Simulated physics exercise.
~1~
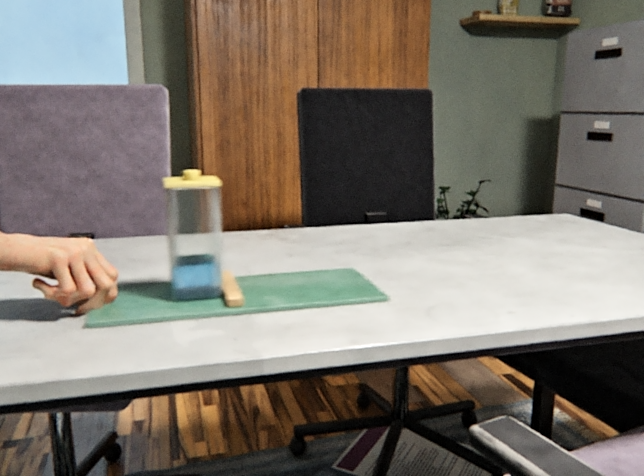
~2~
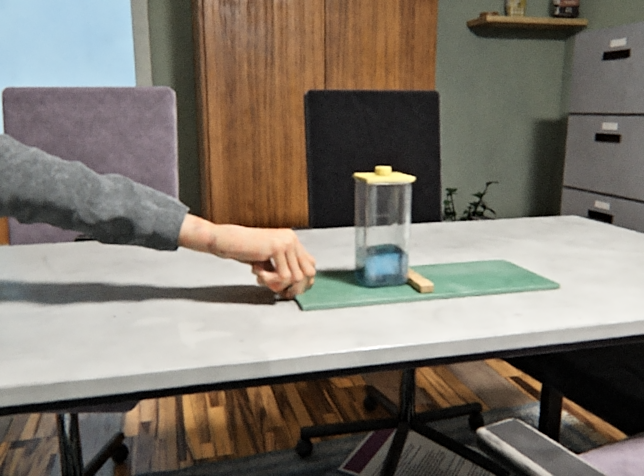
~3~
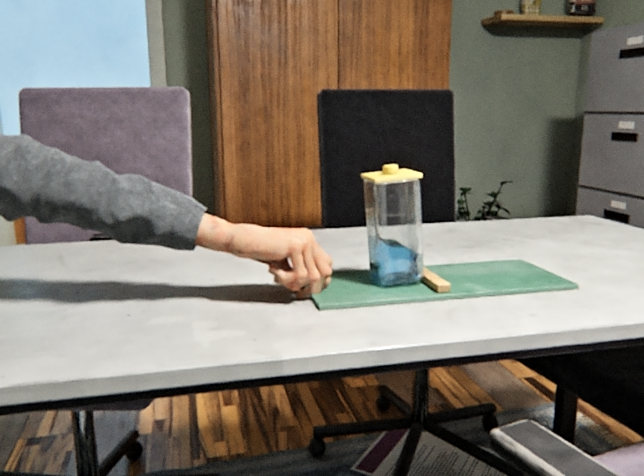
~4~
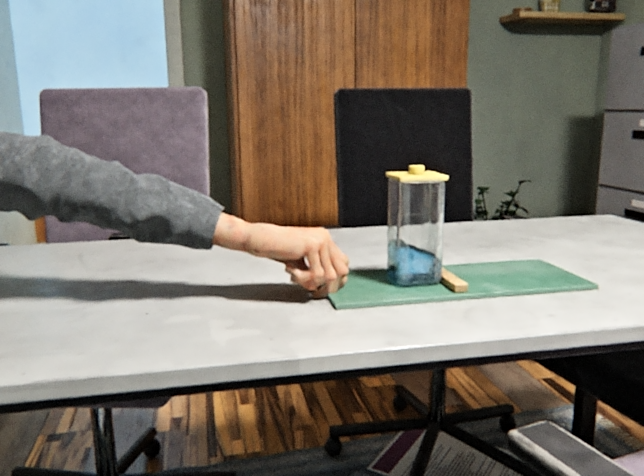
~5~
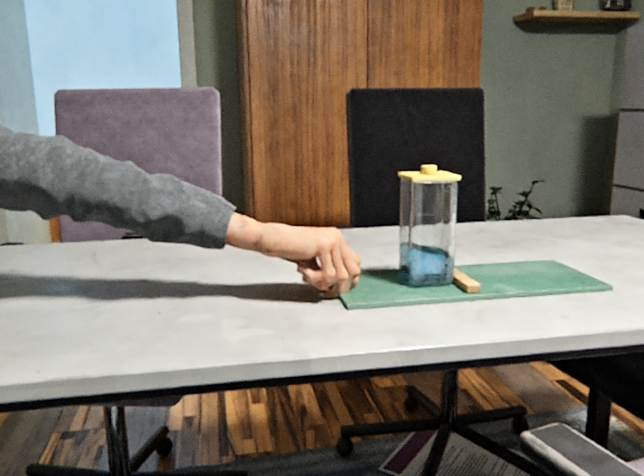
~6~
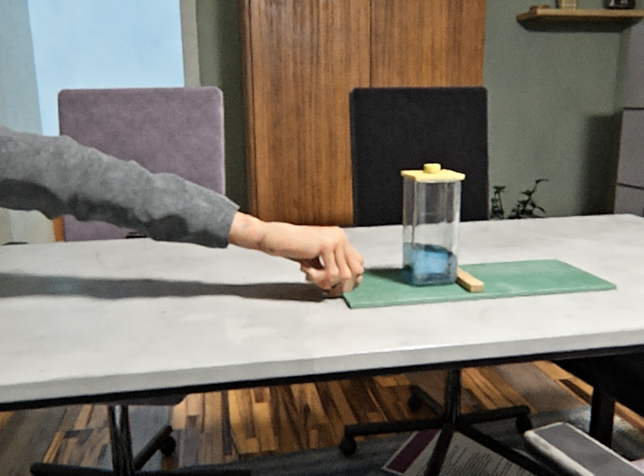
A hand slides a green board right and stops, and the water canister stays upright.
